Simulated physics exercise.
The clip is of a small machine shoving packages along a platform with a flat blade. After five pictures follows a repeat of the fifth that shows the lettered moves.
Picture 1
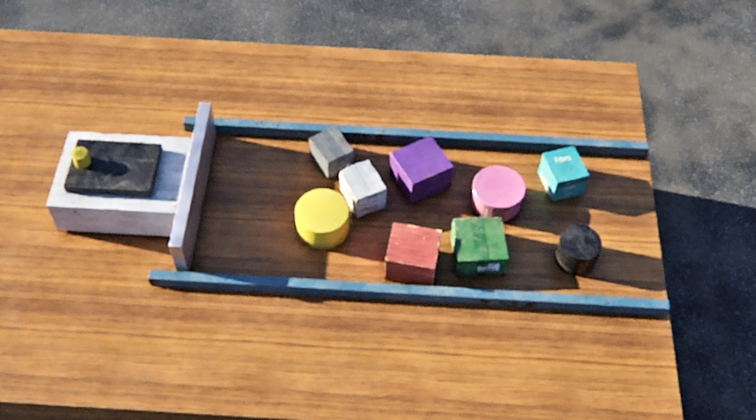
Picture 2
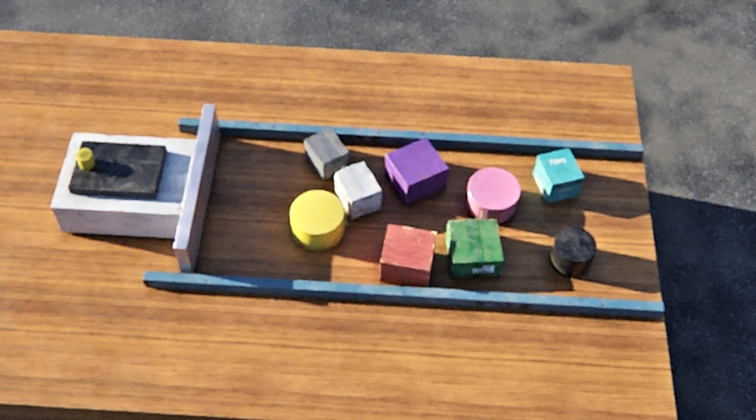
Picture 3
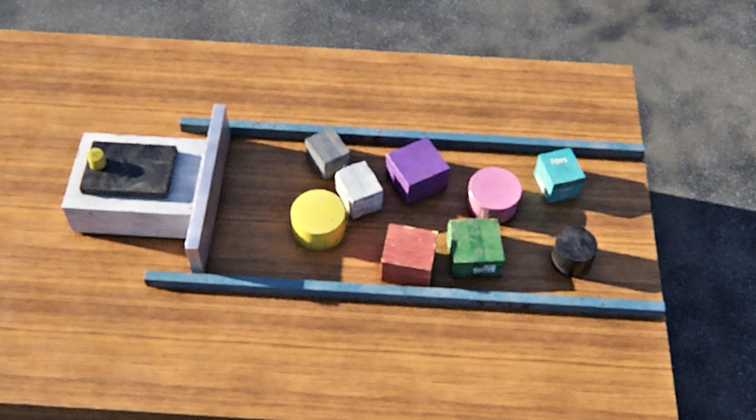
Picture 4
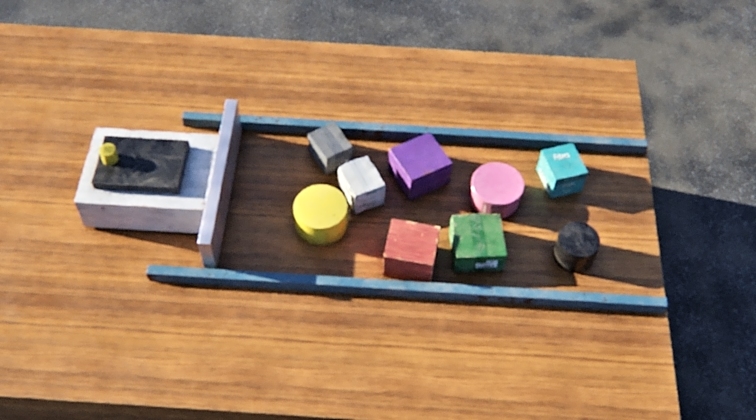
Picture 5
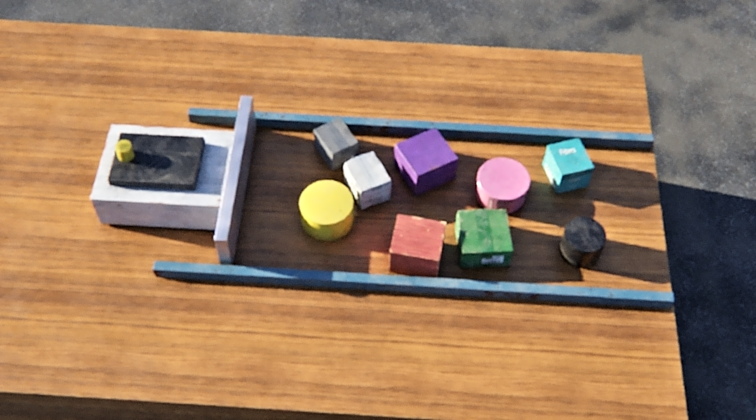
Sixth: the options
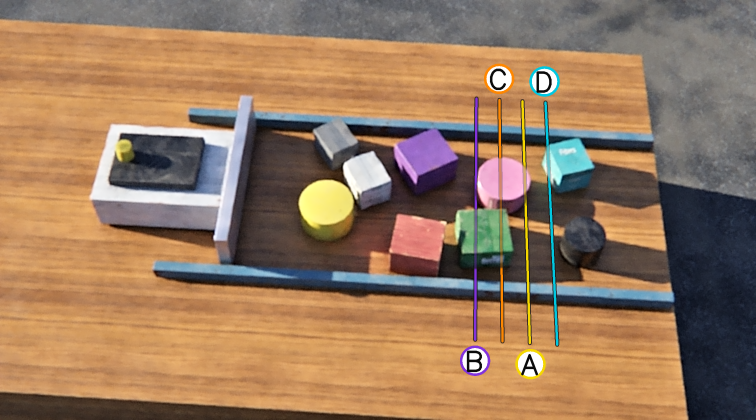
On a wooden platform, a white machine slides its blade slightly right toward scattered colourful blocks.
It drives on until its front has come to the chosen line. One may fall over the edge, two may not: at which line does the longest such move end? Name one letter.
At D, and not beyond.
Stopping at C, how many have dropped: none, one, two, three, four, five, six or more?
The count is none.
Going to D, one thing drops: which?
The black canister.
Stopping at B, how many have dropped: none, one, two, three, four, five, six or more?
By then, none.
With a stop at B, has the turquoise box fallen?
No.
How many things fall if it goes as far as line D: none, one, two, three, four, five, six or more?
In all, one.
On the marked copy, A at (526, 212); B at (476, 209); C at (501, 210); D at (551, 213).
Taking D. A third of the way, robot (278, 167); grey box (374, 151); purple crate (428, 160).
Two thirds of the way, robot (392, 174); turquoise box (573, 166); green parcel (539, 253).
When it is over, robot (482, 179); black canister over the edge; turquoise box (654, 163); one fallen.
As for the rest, A is within the limit but short; B is within the limit but short; C is within the limit but short.
